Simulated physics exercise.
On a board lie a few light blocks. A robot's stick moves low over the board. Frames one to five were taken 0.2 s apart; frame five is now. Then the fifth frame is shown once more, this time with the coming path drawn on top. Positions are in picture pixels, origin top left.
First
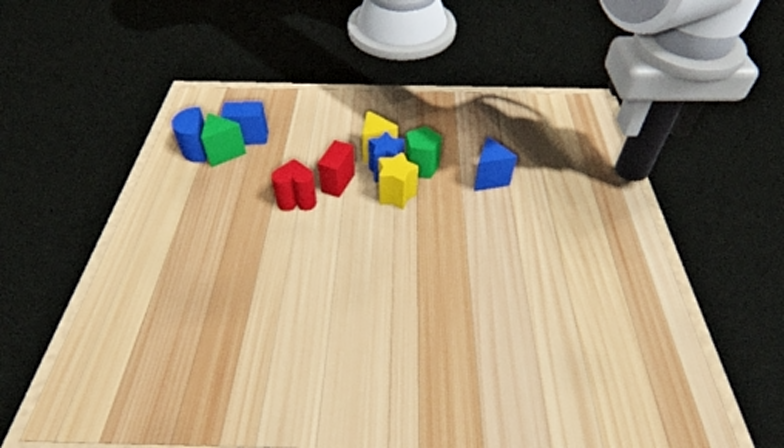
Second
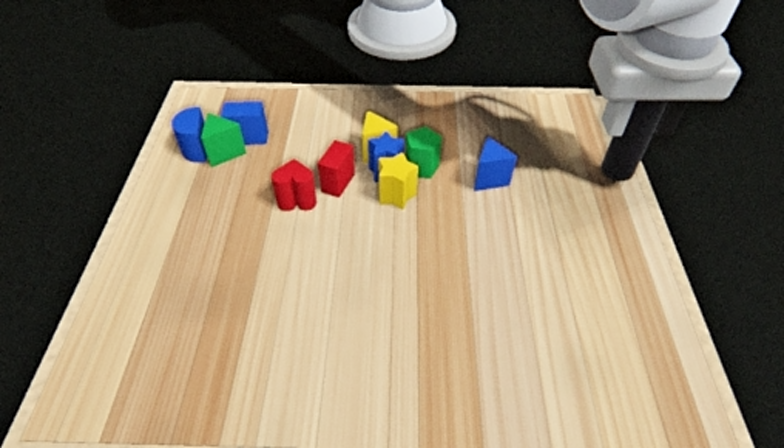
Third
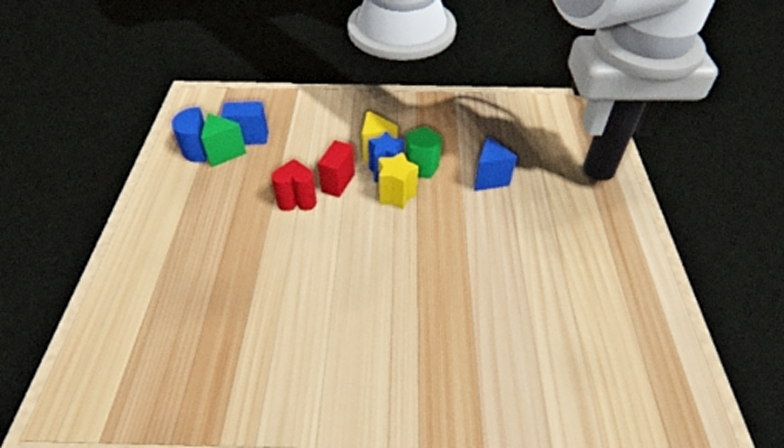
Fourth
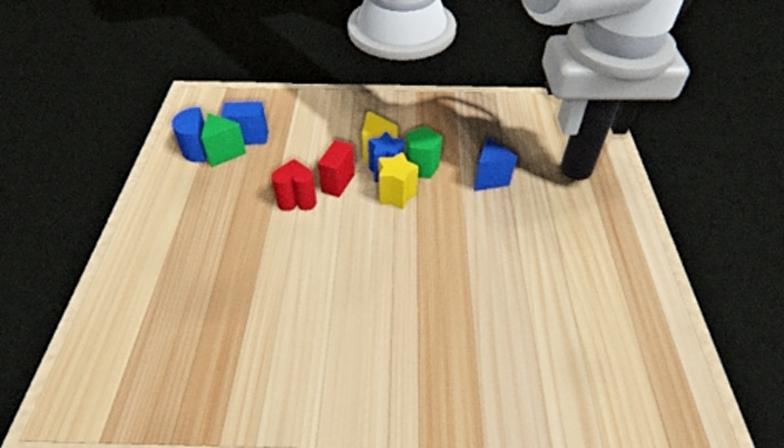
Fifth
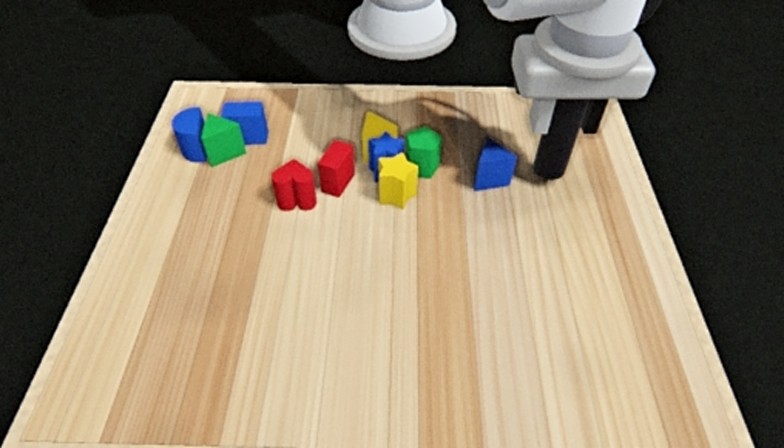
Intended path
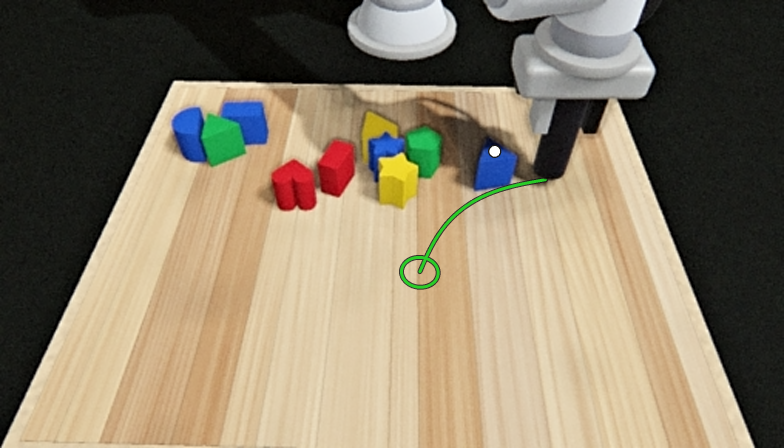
At first, a robot arm holds its dark stick low near the right edge of a wooden board, with red, blue, green and yellow blocks lying toward the back. The stick then slides steadily left, drawing closer to the blue three-sided block, while all the blocks stay in place.
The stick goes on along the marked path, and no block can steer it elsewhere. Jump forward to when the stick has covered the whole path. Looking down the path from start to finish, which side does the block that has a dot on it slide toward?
So, looking from the first point of the path to the last, the block that has a dot on it moves rightwards.
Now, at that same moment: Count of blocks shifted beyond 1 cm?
Count: 1.
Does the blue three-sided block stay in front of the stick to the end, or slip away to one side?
Once the path is finished, the blue three-sided block lies beside or behind the stick.
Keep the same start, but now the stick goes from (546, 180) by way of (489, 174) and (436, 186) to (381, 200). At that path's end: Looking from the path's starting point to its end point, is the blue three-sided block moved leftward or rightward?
It's set to shift left.
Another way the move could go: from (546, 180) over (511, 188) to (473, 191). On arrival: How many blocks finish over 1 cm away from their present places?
One moves.
Drawn move, from (546, 180) over (490, 193) and (446, 224) to (420, 272); the dot is on the blue three-sided block.
The first path, step by step. One third of the way, stick (492, 183); blue three-sided block (471, 151), turned 75° clockwise.
Two thirds of the way, stick (448, 214); blue three-sided block (466, 152), turned 95° clockwise.
At the end, stick (421, 262); yellow star-shaped block still; blue three-sided block (466, 152), turned 95° clockwise.
